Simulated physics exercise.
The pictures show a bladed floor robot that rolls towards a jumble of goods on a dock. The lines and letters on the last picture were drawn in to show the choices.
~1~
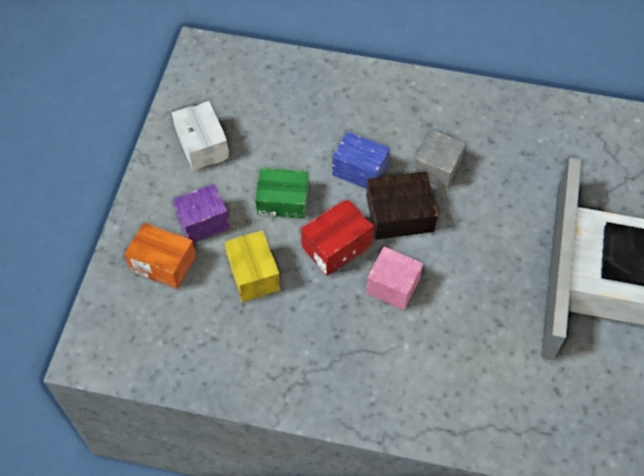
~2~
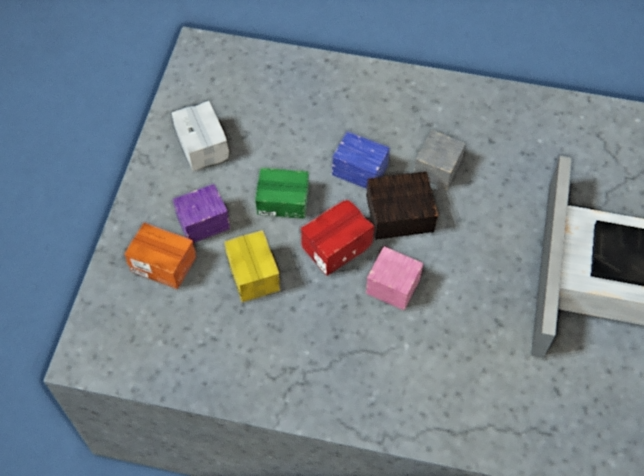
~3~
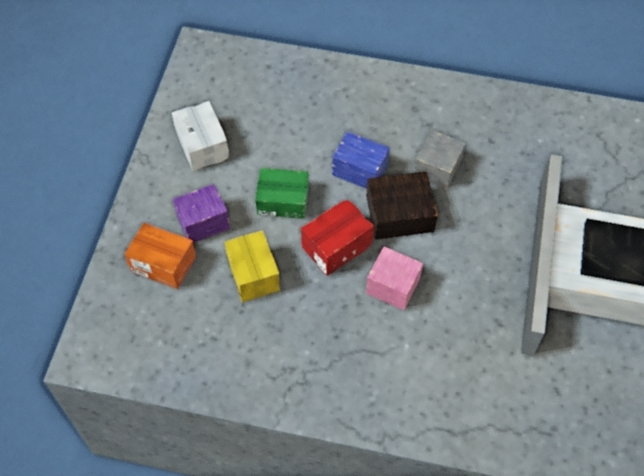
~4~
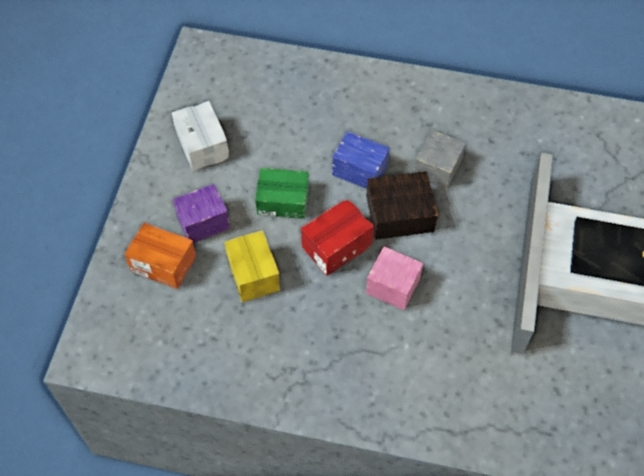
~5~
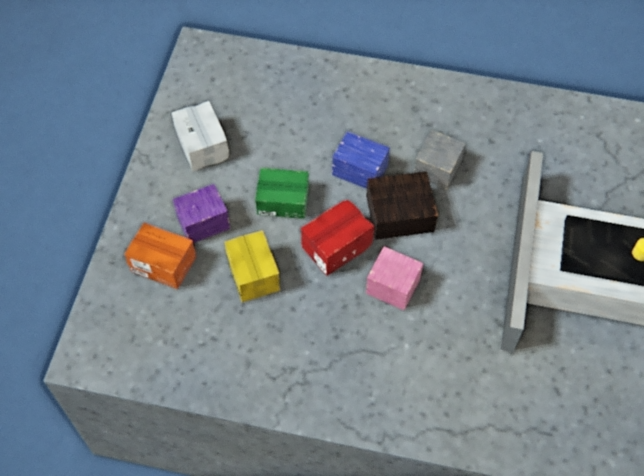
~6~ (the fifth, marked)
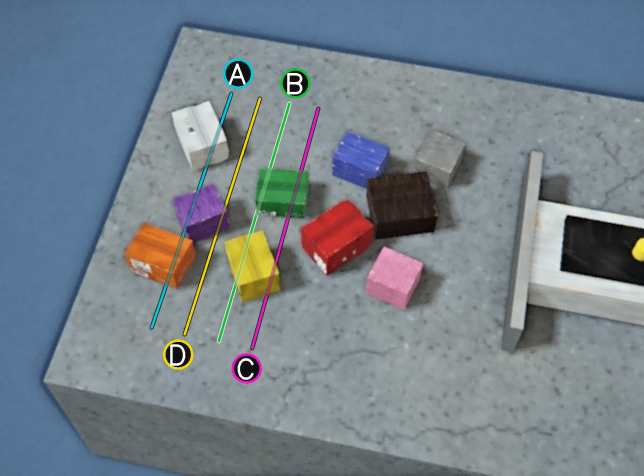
To begin with, a jumble of small coloured boxes sits on a grey, cracked dock, while a pale floor robot with an upright grey blade stands at the right edge. The robot then rolls slowly left towards them, bringing more of its dark-topped body into view, and the boxes stay still throughout.
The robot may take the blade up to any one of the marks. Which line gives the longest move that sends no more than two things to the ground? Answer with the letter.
Stop at D.
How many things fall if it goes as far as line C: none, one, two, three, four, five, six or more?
In all, none.
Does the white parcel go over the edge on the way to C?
By then, no.
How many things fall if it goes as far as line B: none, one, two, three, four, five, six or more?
By then, none.
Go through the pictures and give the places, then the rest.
Grey crate (439, 159); yellow box (252, 266); pink crate (394, 278), in the first frame.
Robot (632, 254); white parcel (201, 136), in the second frame.
Robot (622, 252); black crate (401, 206), in the third frame.
Robot (611, 250); green box (283, 194), in the fourth frame.
Robot (601, 248); purple crate (202, 214); grey crate (439, 159); yellow box (252, 266), in the fifth frame.
On the marked copy, A at (195, 202); B at (257, 213); C at (288, 219); D at (225, 207).
Taking D. A third of the way, robot (489, 228); grey crate (405, 156); blue crate (360, 156).
Two thirds of the way, robot (379, 208); purple crate (194, 216); green box (227, 182).
When it is over, robot (295, 193); white parcel (143, 125); orange parcel (91, 258); none fallen.
As for the rest, A drops four; B is within the limit but short; C is within the limit but short.
